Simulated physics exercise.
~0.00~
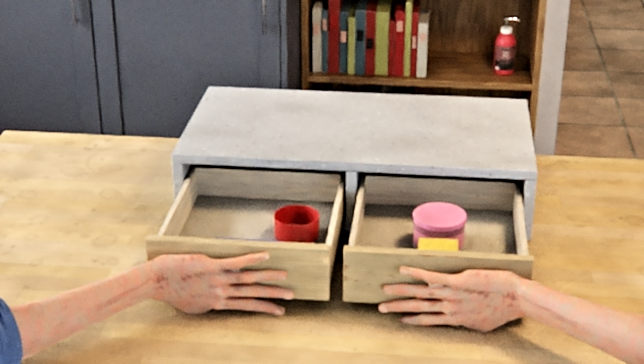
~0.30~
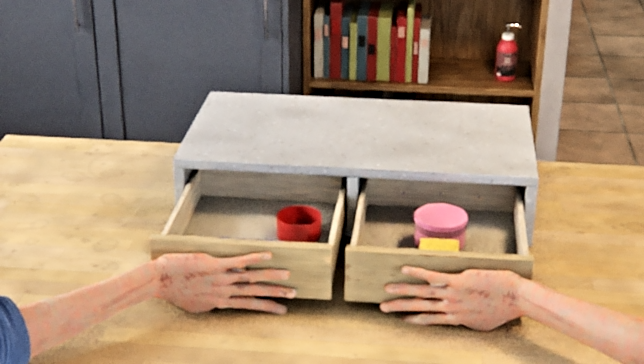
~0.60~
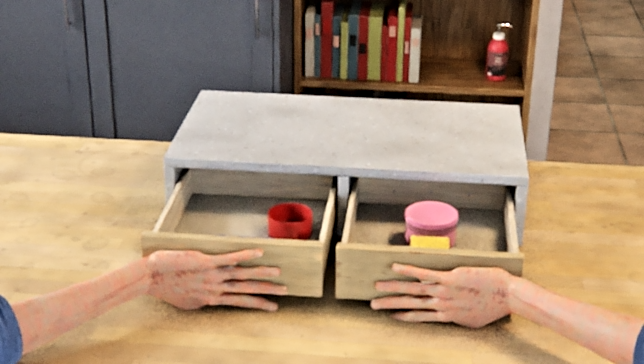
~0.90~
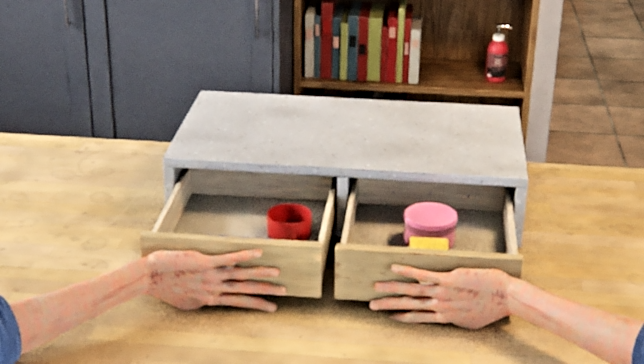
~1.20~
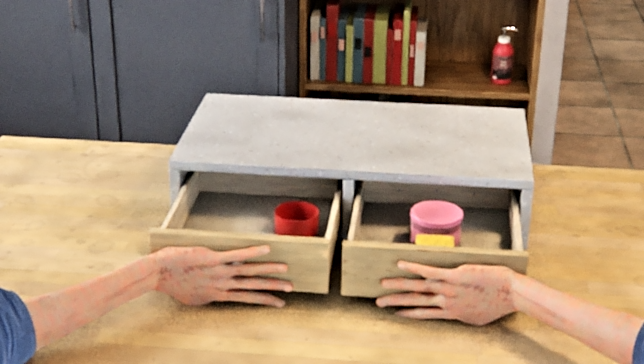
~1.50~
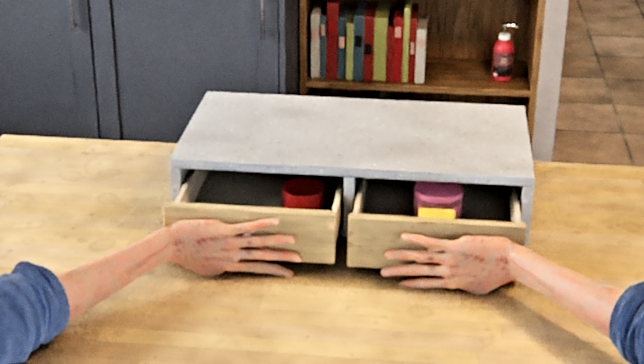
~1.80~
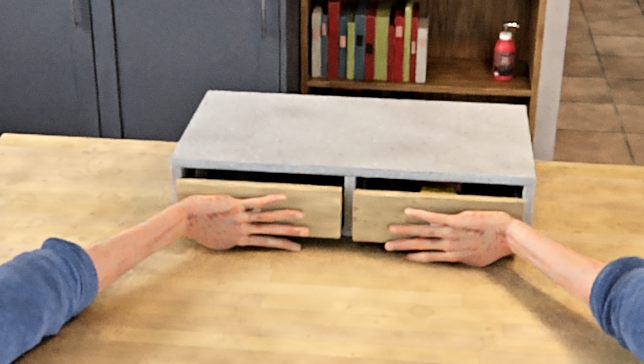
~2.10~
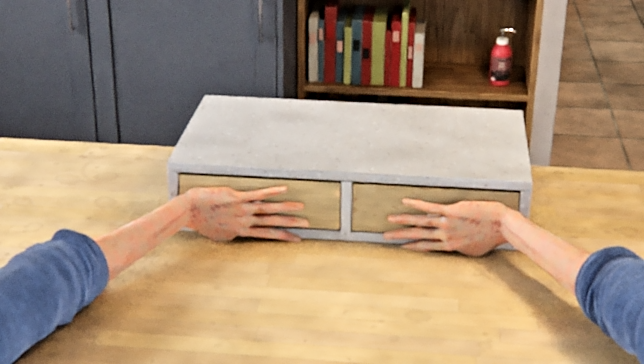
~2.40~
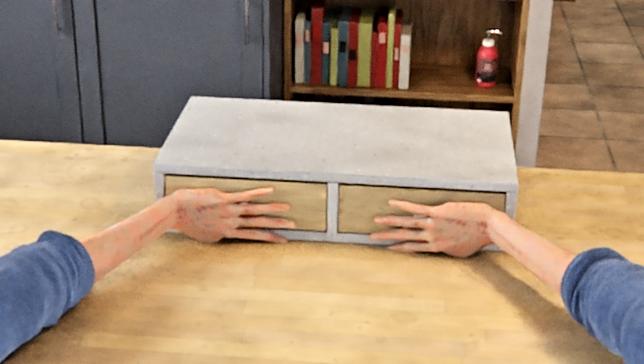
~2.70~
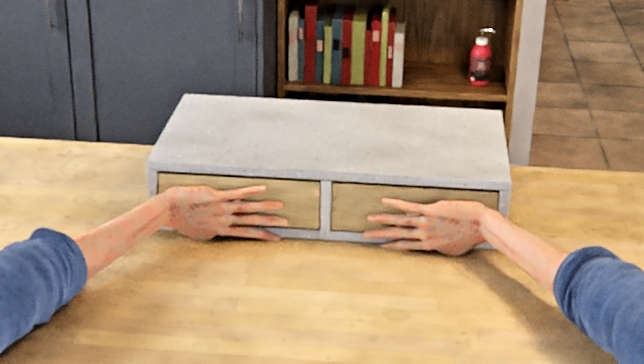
On a wooden table, two hands push both open drawers of a gray chest fully shut.
